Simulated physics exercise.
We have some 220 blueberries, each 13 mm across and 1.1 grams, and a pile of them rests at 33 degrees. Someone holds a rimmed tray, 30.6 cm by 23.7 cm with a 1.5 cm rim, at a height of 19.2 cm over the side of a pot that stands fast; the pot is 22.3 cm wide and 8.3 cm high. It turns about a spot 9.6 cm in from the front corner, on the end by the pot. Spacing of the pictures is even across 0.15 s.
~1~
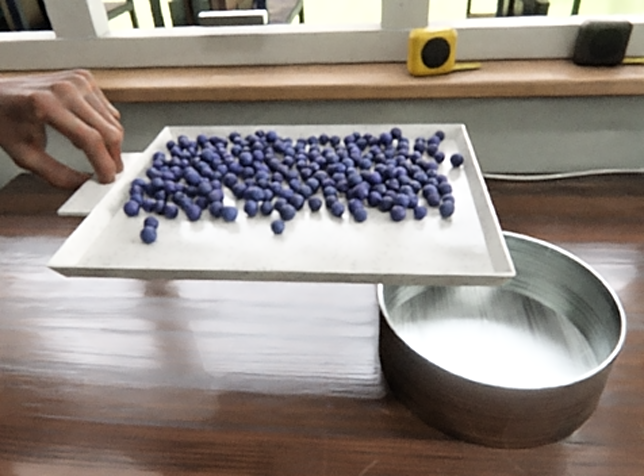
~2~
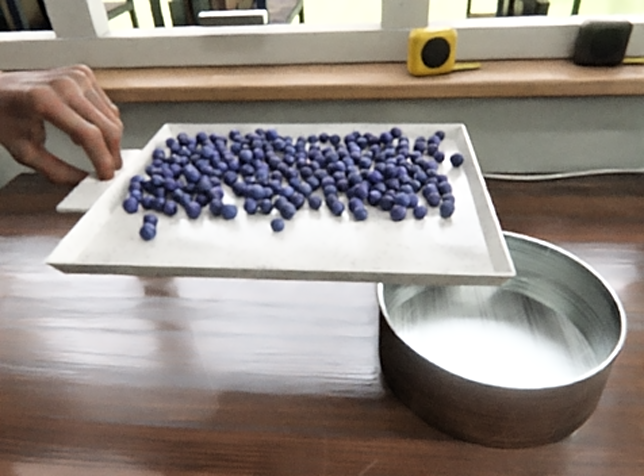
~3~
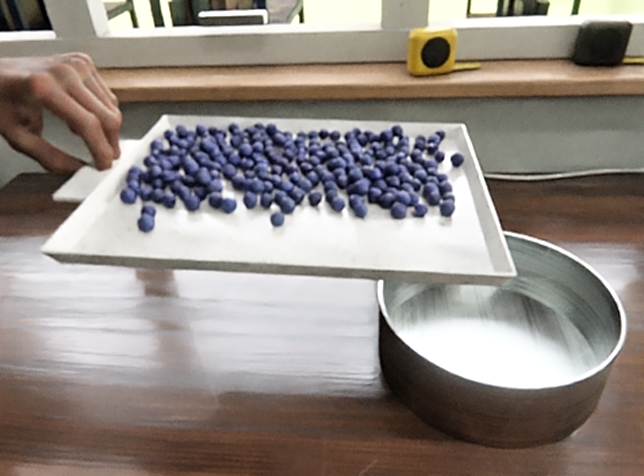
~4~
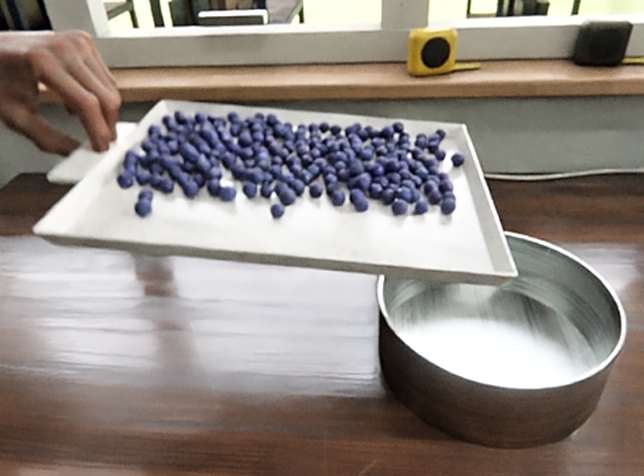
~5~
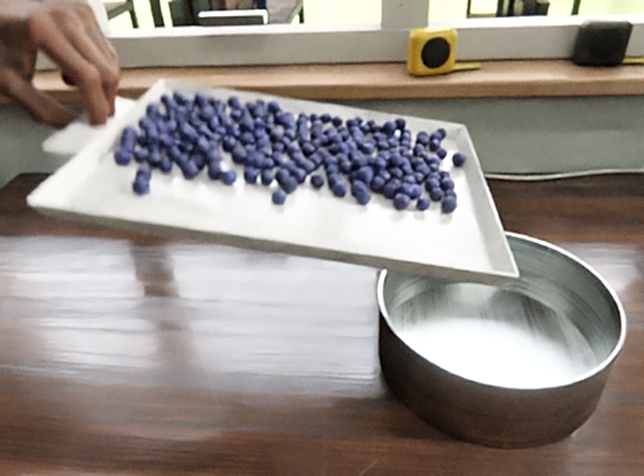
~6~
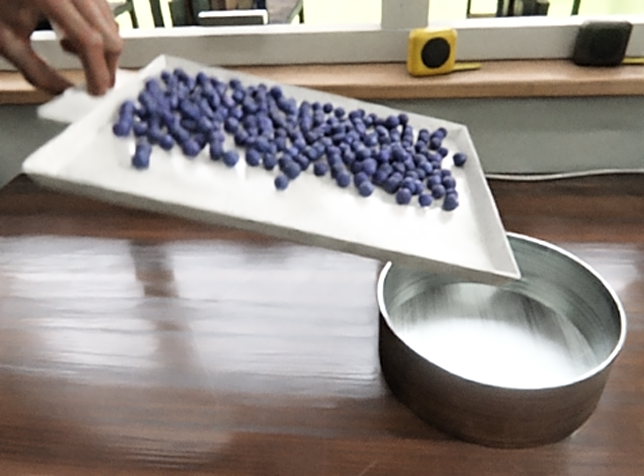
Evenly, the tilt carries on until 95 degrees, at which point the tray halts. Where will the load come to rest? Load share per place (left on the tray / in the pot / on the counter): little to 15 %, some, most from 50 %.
Tray: Little; pot: Most; counter: Some.
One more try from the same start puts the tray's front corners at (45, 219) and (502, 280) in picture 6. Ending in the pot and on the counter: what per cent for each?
Per cent by place - pot 35, counter 65.
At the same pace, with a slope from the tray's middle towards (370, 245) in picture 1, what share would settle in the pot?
The share would be about 25 percent.
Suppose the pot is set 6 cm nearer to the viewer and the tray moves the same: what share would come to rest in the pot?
50 per cent.
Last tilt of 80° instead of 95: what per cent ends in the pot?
Near 75 %, then.
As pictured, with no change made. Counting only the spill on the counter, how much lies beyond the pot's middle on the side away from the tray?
Roughly 100 per cent.
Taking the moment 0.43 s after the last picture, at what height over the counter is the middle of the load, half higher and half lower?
Roughly 20 centimetres, give or take.
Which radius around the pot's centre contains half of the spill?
Roughly 26 cm.
Then, 0.26 s after the last picture, tilt 55 degrees; the tray holds 100 %, the pot 0 %.
Then, 0.43 s after the last picture, tilt 82 degrees; the tray holds 80 %, the pot 0 %.
Then, 0.72 s after the last picture, tilt 95 degrees; the tray holds 0 %, the pot 75 %.
In the end, tray 0 %, pot 75 %, counter 25 %.
